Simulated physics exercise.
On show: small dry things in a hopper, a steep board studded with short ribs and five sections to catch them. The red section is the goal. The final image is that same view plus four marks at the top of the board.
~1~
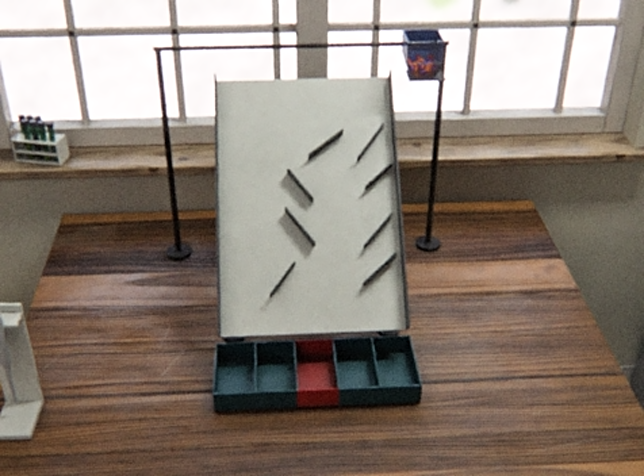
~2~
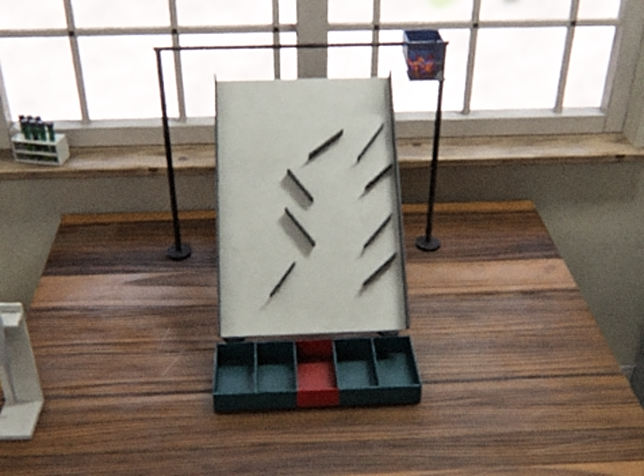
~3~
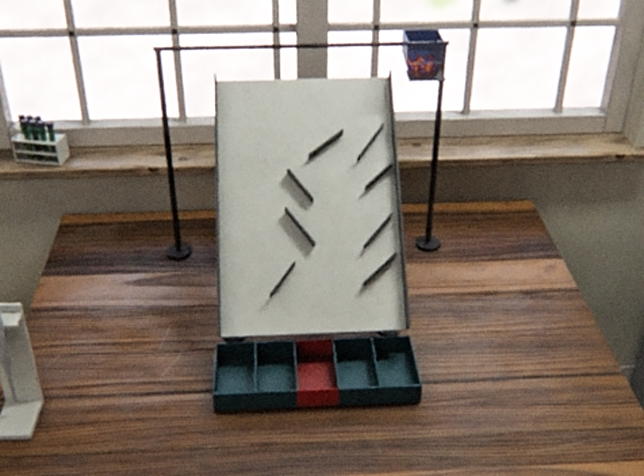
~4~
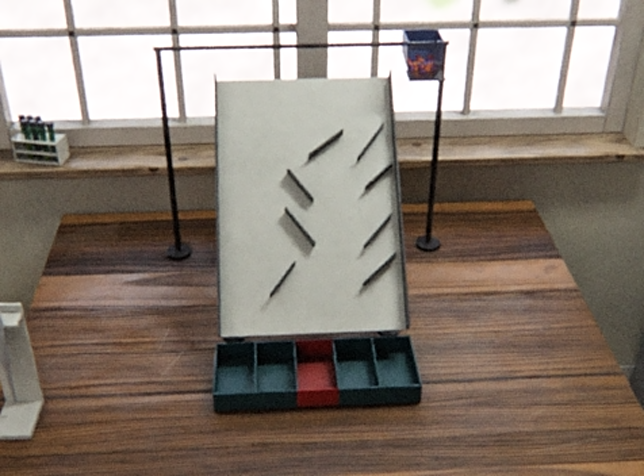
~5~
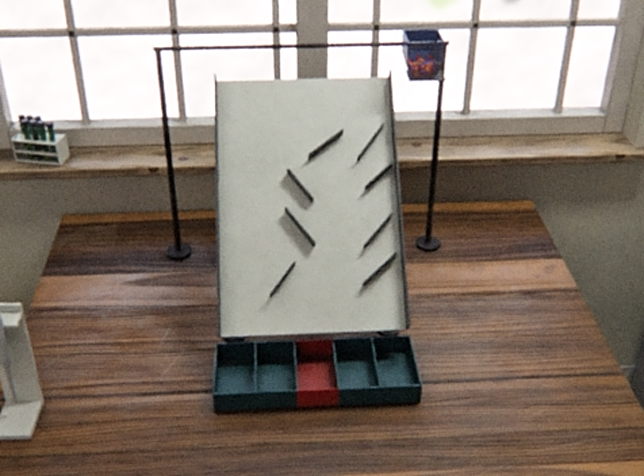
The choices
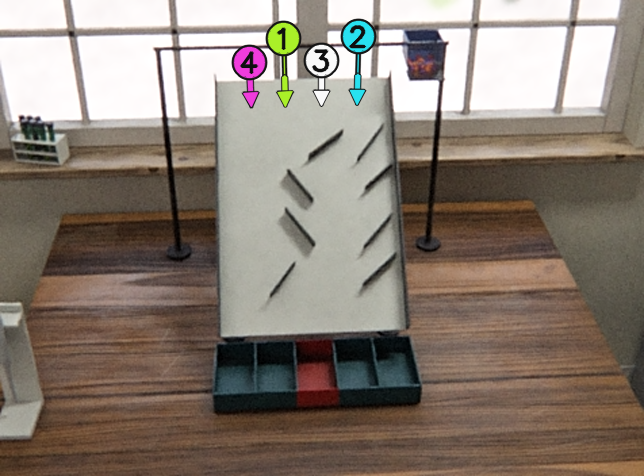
A pale, steep board with short slanted ribs stood on a wooden table before a window, a small dark hopper at its upper right and five sections below, the middle one red; nothing moved.
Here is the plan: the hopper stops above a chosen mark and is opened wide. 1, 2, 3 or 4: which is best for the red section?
The best mark is 2.
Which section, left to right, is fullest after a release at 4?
The first from the left.
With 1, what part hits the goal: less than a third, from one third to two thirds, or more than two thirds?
It is less than a third.
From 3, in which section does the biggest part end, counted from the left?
The fourth from the left.
On the marked copy, mark 1 meets the board at (285, 101); mark 2 meets the board at (357, 99); mark 3 meets the board at (321, 100); mark 4 meets the board at (251, 101).
Choosing 1, none in the red section, nearly all in other sections, a stray few held on the board, a small part outside the box.
Choosing 2, about half in the red section, about half in other sections, a stray few outside the box.
Choosing 3, none in the red section, most in other sections, a small part held on the board, a stray few outside the box.
Choosing 4, none in the red section, nearly all in other sections, a small part outside the box.
